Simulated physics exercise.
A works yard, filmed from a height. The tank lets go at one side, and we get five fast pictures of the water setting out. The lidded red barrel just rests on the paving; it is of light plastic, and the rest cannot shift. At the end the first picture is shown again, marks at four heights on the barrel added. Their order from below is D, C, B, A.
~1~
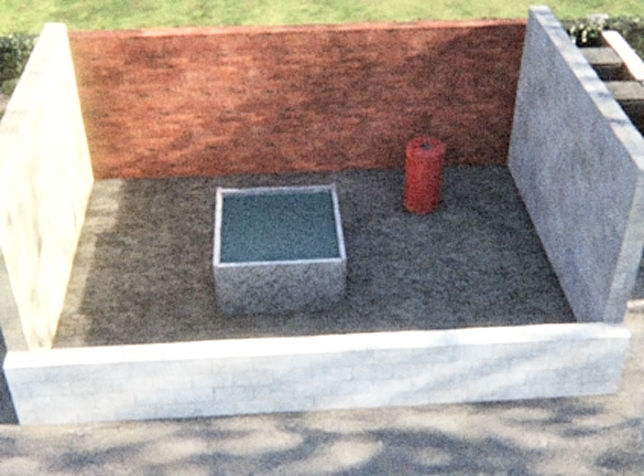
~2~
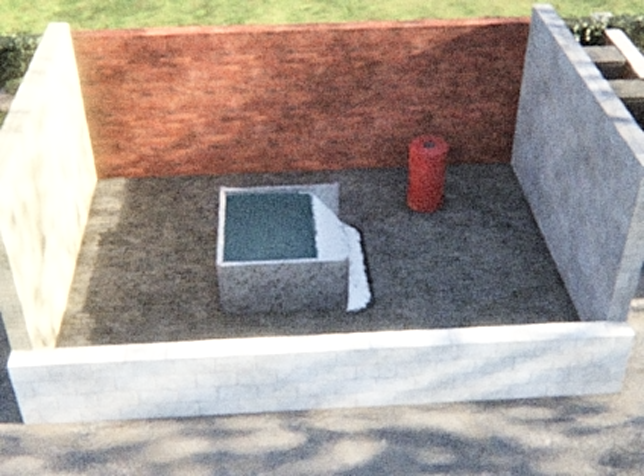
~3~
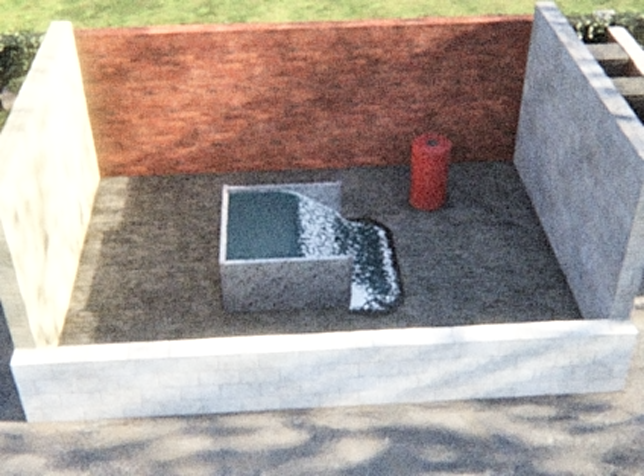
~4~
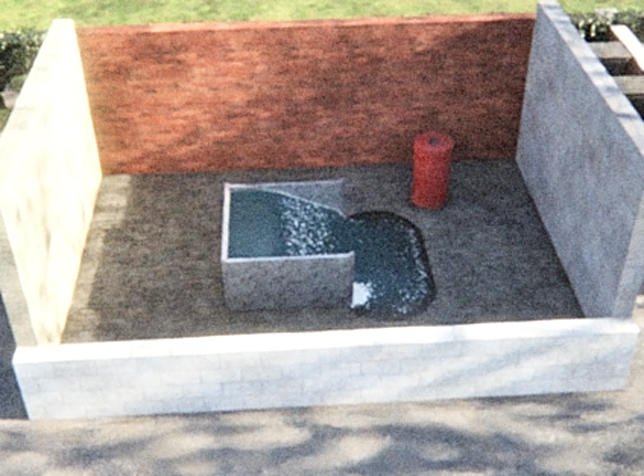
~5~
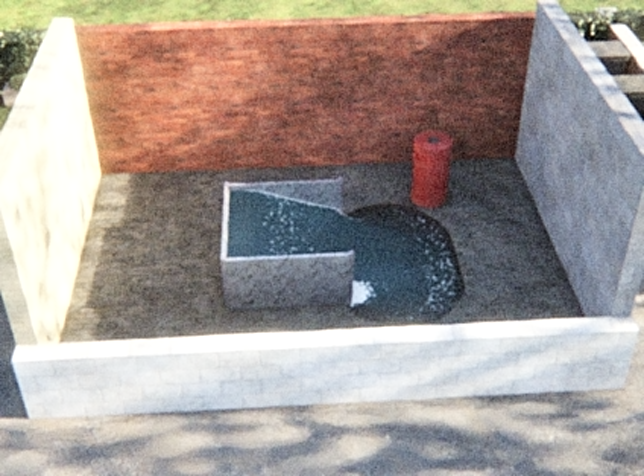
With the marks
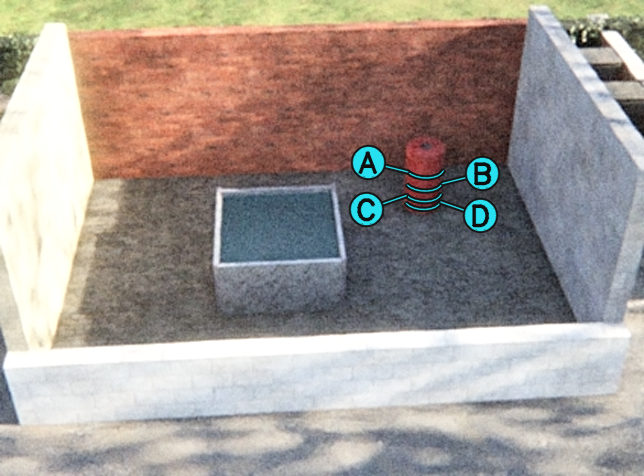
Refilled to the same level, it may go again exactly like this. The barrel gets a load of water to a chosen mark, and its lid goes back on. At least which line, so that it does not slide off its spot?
C is the one.
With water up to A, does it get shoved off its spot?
No.
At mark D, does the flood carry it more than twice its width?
No, it does not.
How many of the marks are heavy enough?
Three of them.
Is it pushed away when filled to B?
No.
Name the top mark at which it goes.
Here it is mark D.
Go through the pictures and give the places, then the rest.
Lid of the red barrel at (426, 146); tank full, its middle at (278, 228).
Water covers 3 % of the ground and is seen nearest the barrel at (354, 231).
Water covers 5 % of the ground and is seen nearest the barrel at (385, 230).
Water covers 9 % of the ground and is seen nearest the barrel at (404, 222).
Lid of the red barrel at (433, 140); water covers 12 % of the ground and is seen nearest the barrel at (405, 208).
On the marked copy, A at (427, 177); B at (426, 191); C at (425, 201); D at (425, 209); from the bottom up D, C, B, A.
If A is chosen, it does not move.
If B is chosen, it does not move.
If C is chosen, it does not move.
If D is chosen, it is pushed about its own width away.
